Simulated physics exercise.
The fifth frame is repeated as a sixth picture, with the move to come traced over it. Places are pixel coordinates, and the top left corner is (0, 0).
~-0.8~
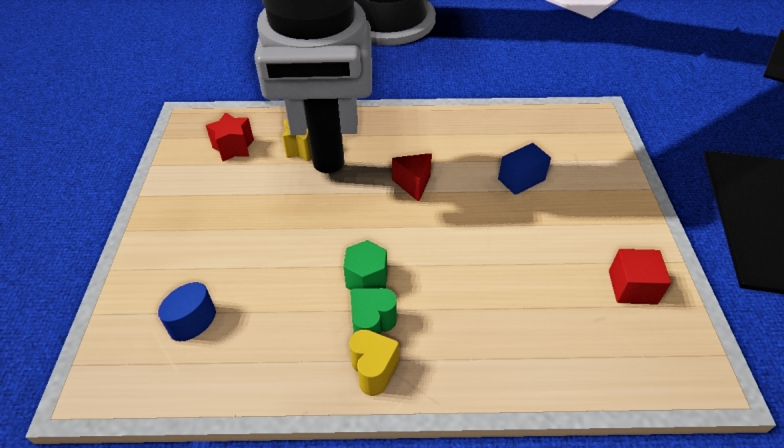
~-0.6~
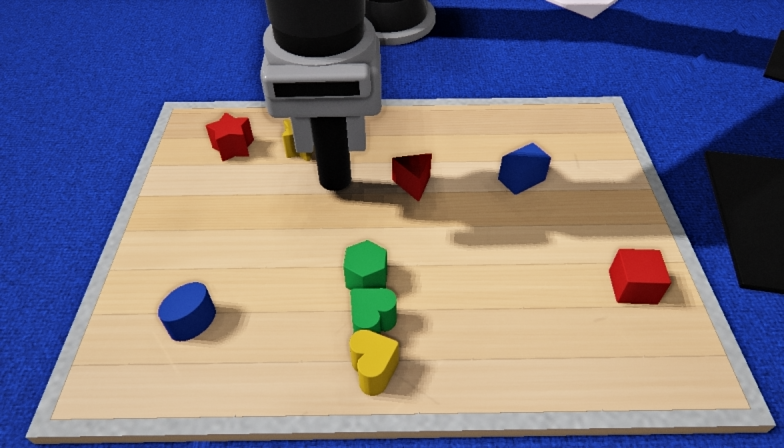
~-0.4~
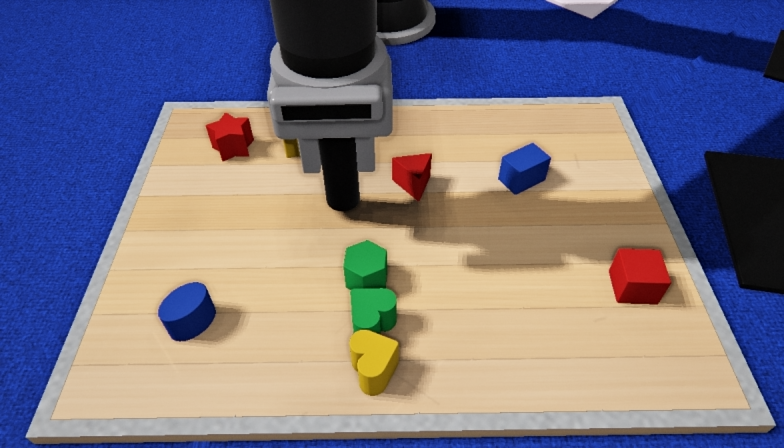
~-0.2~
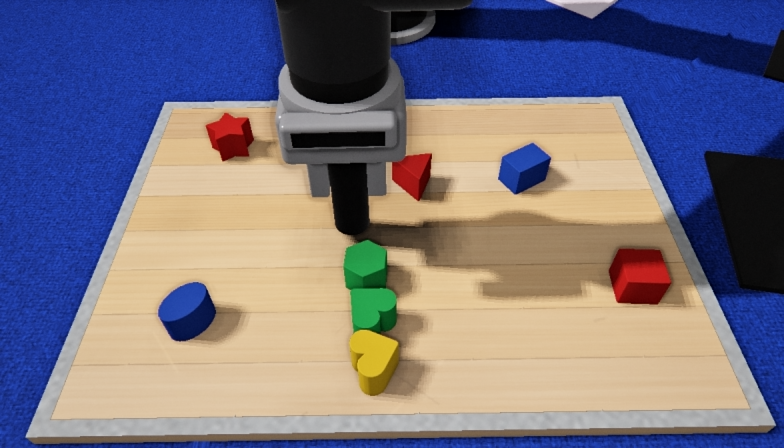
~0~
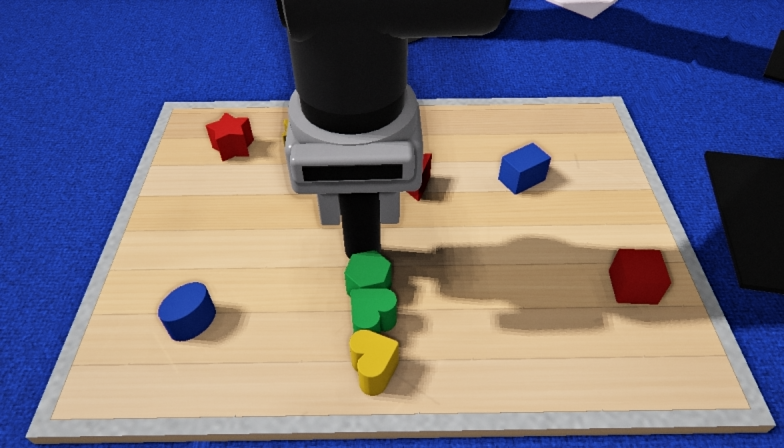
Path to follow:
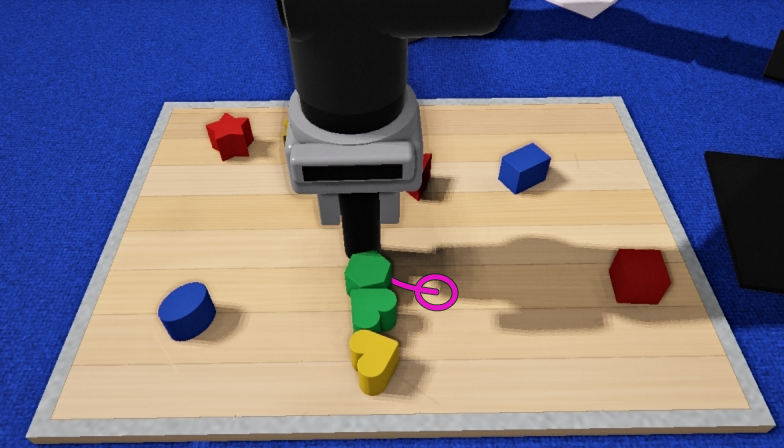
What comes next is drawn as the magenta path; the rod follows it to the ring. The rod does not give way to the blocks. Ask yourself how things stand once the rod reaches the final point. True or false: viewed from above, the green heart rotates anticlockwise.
That is false.
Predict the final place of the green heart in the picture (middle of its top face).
At (367, 326).
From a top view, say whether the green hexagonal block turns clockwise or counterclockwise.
It spins with the clock.
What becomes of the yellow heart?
It shifts position.
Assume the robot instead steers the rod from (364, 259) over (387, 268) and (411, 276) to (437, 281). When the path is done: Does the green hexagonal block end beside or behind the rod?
I believe so.
Drawn move, from (364, 259) via (383, 275) and (408, 287), ending at (436, 292).
What follows on the original path. Halfway along, rod at (395, 273); green hexagonal block at (385, 293), turned 35° clockwise; green heart at (367, 326), turned 25° clockwise; yellow heart at (369, 365), turned 35° anticlockwise.
At the end, rod at (437, 283); green hexagonal block at (386, 294), turned 35° clockwise; green heart at (367, 326), turned 25° clockwise; yellow heart at (368, 365), turned 35° anticlockwise.
